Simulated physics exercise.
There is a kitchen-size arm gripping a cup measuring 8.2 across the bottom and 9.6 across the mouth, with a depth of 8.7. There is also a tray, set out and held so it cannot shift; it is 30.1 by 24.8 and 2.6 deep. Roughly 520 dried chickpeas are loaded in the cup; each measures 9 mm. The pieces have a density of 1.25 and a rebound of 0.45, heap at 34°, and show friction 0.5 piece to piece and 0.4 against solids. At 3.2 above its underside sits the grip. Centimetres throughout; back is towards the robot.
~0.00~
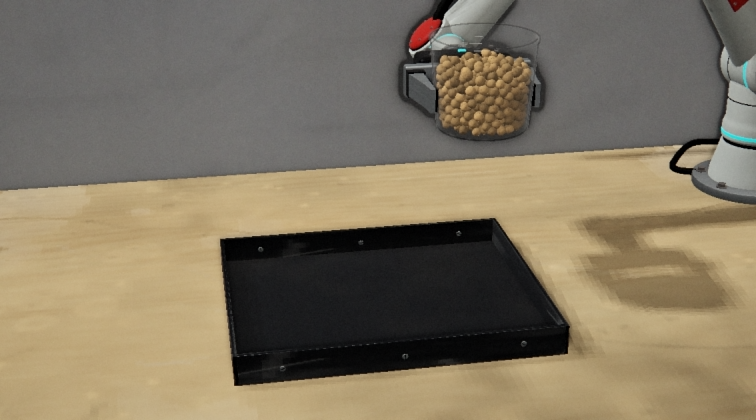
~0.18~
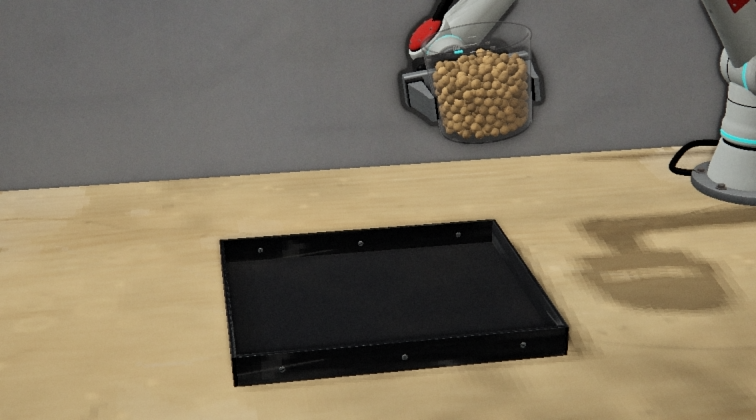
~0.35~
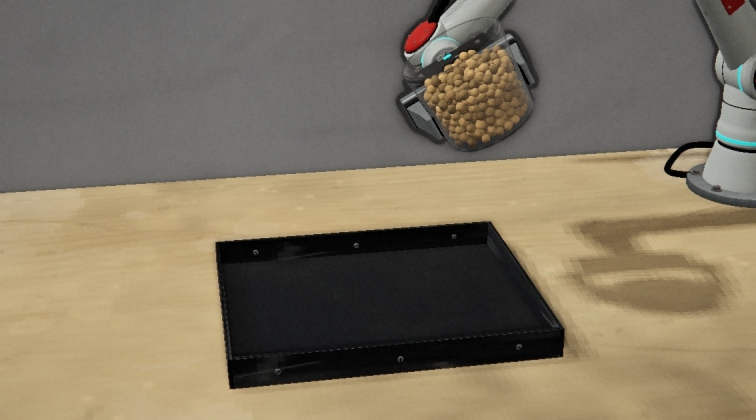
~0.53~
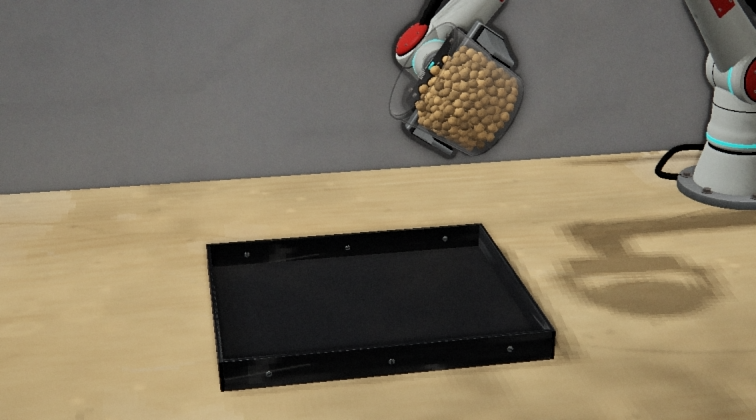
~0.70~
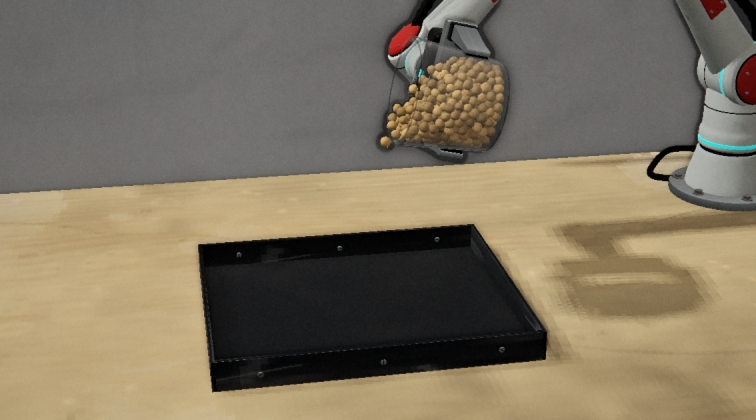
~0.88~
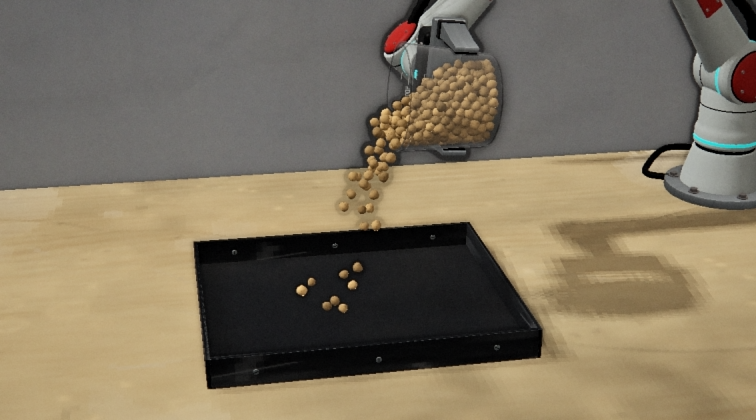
The clip shows a robot arm holding a clear cup full of chickpeas above a black tray on a wooden table, tilting it steadily to the left until chickpeas pour over the rim and some land in the tray.
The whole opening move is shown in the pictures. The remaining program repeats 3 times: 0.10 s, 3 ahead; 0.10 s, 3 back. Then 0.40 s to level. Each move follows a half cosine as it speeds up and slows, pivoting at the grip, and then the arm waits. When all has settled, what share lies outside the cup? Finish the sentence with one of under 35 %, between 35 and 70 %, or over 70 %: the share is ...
The share is over 70 %.
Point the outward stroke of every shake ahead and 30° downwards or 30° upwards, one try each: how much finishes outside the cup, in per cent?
You'd get some 70 per cent with the first setting and some 90 per cent with the second.
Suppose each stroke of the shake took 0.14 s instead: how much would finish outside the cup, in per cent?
It would come to roughly 80 %.
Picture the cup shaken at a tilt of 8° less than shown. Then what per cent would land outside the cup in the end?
It would be near 70 per cent.
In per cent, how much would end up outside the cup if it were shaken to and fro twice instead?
Roughly 80 in a hundred.
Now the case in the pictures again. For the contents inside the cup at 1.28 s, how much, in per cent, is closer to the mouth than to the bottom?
Near 85 %.
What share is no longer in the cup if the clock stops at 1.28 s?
Share out so far: Close to 70 %.
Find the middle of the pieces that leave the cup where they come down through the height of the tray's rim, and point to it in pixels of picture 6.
(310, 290).
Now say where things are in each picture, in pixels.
In the first picture, cup middle at (483, 83), level; upper third of the load around (485, 73), from x 440 to 525, top at y 55; 519 in the cup.
In the second picture, cup middle at (481, 85), tilted 8° forward; upper third of the load around (486, 74), from x 435 to 525, top at y 55.
In the third picture, cup middle at (473, 88), tilted 29° forward; upper third of the load around (482, 76), from x 430 to 525, top at y 50.
In the fourth picture, cup middle at (460, 94), tilted 56° forward; upper third of the load around (472, 77), from x 420 to 515, top at y 50.
In the fifth picture, cup middle at (450, 99), tilted 77° forward; upper third of the load around (466, 82), from x 385 to 500, top at y 60.
In the sixth picture, cup middle at (446, 99), tilted 85° forward; upper third of the load around (460, 88), from x 300 to 495, top at y 65; 487 in the cup, 8 in the tray, 24 in flight or on a rim.
After 1.28 s, tilted 85° forward, highest piece 20 above the table; 293 in the tray, 152 in the cup, 74 in flight or on a rim.
After 1.68 s, tilted 43° forward, highest piece 23 above the table; 445 in the tray, 71 in the cup, 1 on the table or floor, 2 in flight or on a rim.
After 2.08 s, level, highest piece 21 above the table; 447 in the tray, 71 in the cup, 1 on the table or floor.
After 3.13 s, level, highest piece 21 above the table; 447 in the tray, 71 in the cup, 1 on the table or floor.
At rest, 447 in the tray, 71 in the cup, 1 on the table or floor. That is 86 % outside the cup.
